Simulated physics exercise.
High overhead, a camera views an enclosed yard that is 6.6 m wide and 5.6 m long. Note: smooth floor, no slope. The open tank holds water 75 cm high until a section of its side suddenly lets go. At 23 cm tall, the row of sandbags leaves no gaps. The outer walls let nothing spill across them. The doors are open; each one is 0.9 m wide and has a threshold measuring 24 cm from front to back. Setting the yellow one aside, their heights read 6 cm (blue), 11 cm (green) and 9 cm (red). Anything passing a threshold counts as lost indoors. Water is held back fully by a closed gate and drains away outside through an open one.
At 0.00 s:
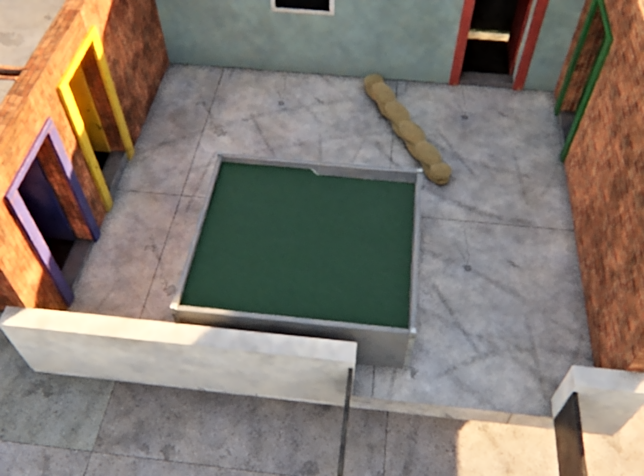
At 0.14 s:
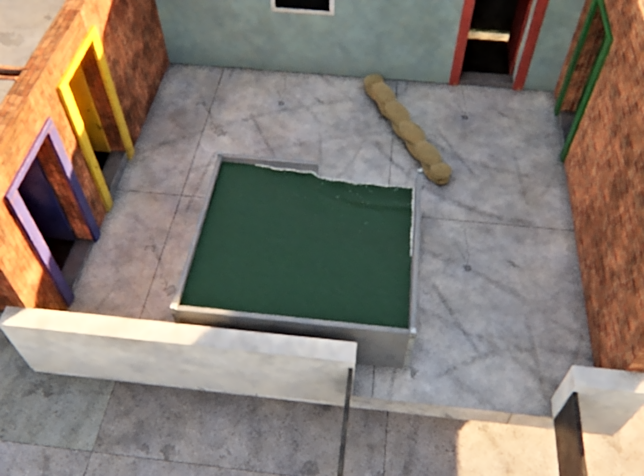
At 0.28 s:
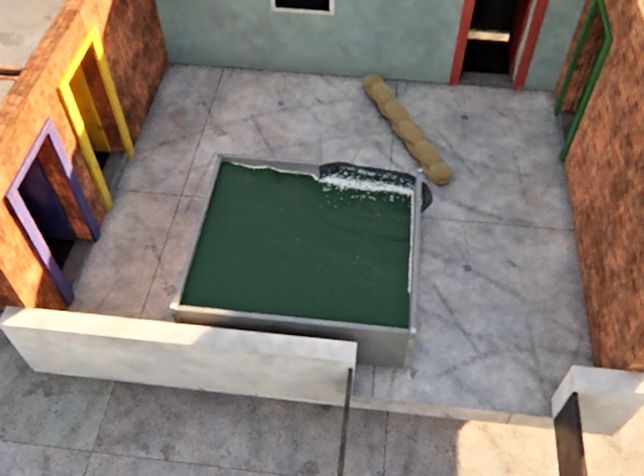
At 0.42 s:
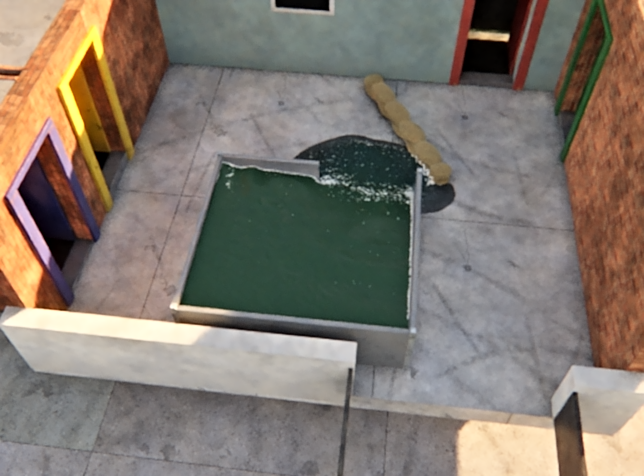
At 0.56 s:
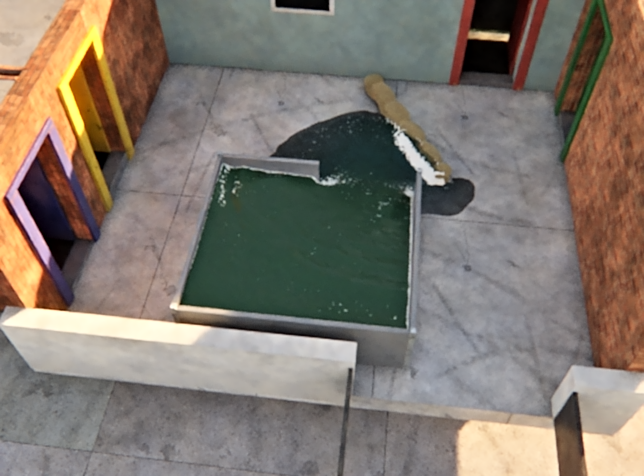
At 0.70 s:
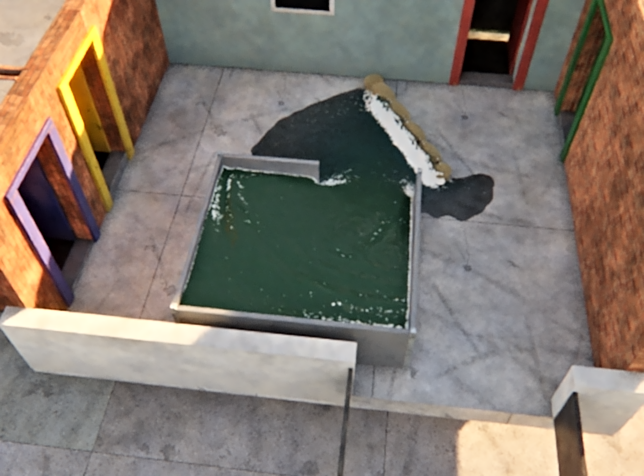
Dark green water pouring through a gap in an open tank's far side, spreading across the courtyard floor and foaming along sandbags.
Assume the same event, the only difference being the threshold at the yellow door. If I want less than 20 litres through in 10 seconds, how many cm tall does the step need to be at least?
You would need about 10.5 cm.
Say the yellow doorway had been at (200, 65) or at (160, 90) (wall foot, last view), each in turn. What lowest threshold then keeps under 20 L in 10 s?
Minimums: About 31 cm and 36 cm.
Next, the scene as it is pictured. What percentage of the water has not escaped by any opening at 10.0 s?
Close to 84 in a hundred.
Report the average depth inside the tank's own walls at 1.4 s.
The average depth is some 56 cm.
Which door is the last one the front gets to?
The answer is the blue door.
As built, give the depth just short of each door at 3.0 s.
In cm - blue: 0, green: 12, red: 12, yellow: 6.
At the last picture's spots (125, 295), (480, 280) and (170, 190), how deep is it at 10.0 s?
Roughly 18, 5 and 19 centimetres.
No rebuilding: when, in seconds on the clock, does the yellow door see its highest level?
Peak: Close to 10.0 s.
After 1.4 s water covers 30 % of the floor, deepest (48 cm) near (403, 147); it has not reached the yellow door.
After 3.0 s water covers 60 % of the floor, deepest (46 cm) near (180, 64); 6 cm at the yellow door, 0 litres in over its 17 cm threshold.
After 10.0 s water covers 95 % of the floor, deepest (21 cm) near (83, 272); 20 cm at the yellow door, 4 litres in over its 17 cm threshold.
At the yellow door as built, the water arrived by 2.8 s and peaked near 20 cm at 10.0 s.
Run again over the same 10 s with other heights there, 34 litres in over 9 cm, 12 litres over 12.5 cm. The limit of 20 litres is kept from about 10.5 cm up.
